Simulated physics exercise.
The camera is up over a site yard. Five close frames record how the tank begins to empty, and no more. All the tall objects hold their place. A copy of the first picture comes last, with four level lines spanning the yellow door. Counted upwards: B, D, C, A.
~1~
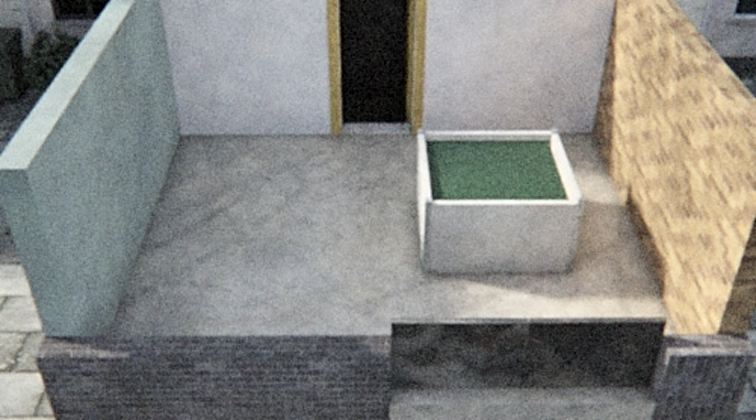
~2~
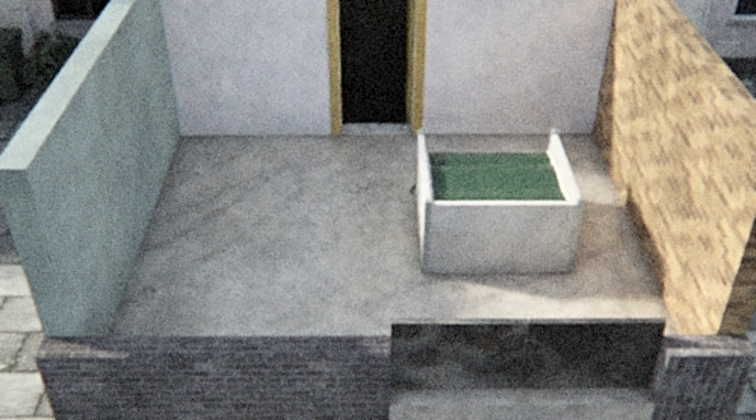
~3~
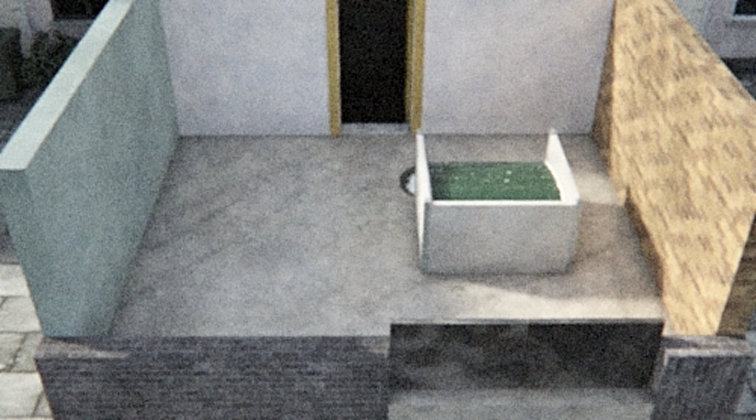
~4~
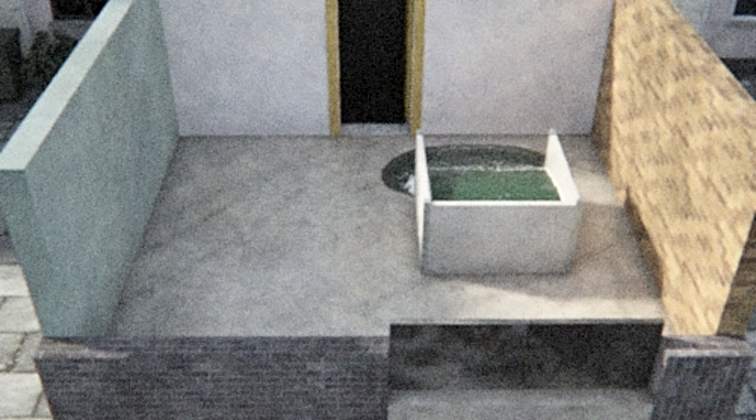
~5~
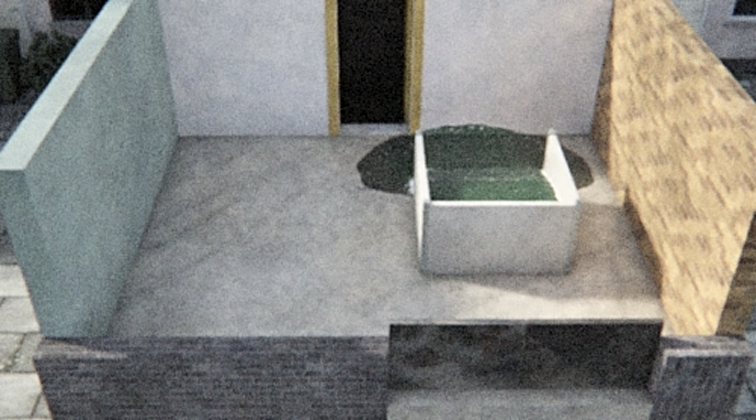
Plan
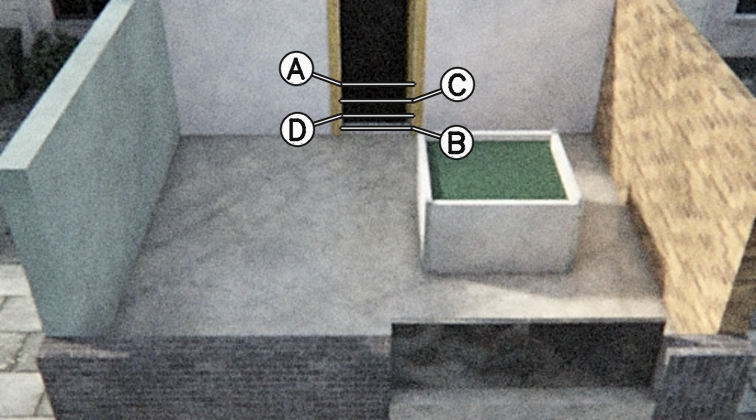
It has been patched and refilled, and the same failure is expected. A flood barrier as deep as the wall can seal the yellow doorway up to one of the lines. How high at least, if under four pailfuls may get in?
Use height D.
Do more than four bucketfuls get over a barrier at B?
Yes, that goes wrong.
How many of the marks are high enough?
Three of the four.
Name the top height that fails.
Here it is height B.
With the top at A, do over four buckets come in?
No, not at all.
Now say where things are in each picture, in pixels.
Water in the tank at rest, its middle at (495, 172); foot of the yellow doorway at (377, 134); shut gate at (527, 330).
Water covers 2 % of the ground, its front hidden from here.
Water covers 5 % of the ground, its front hidden from here.
Water covers 9 % of the ground and shows as far out as (396, 168).
Water covers 15 % of the ground and shows as far out as (408, 135).
On the marked copy, A at (377, 84); B at (377, 128); C at (377, 100); D at (377, 115); from the bottom up B, D, C, A.
If A is chosen, nothing gets over.
If B is chosen, about 9 bucketfuls get in.
If C is chosen, nothing gets over.
If D is chosen, a splash gets over, under a bucket.
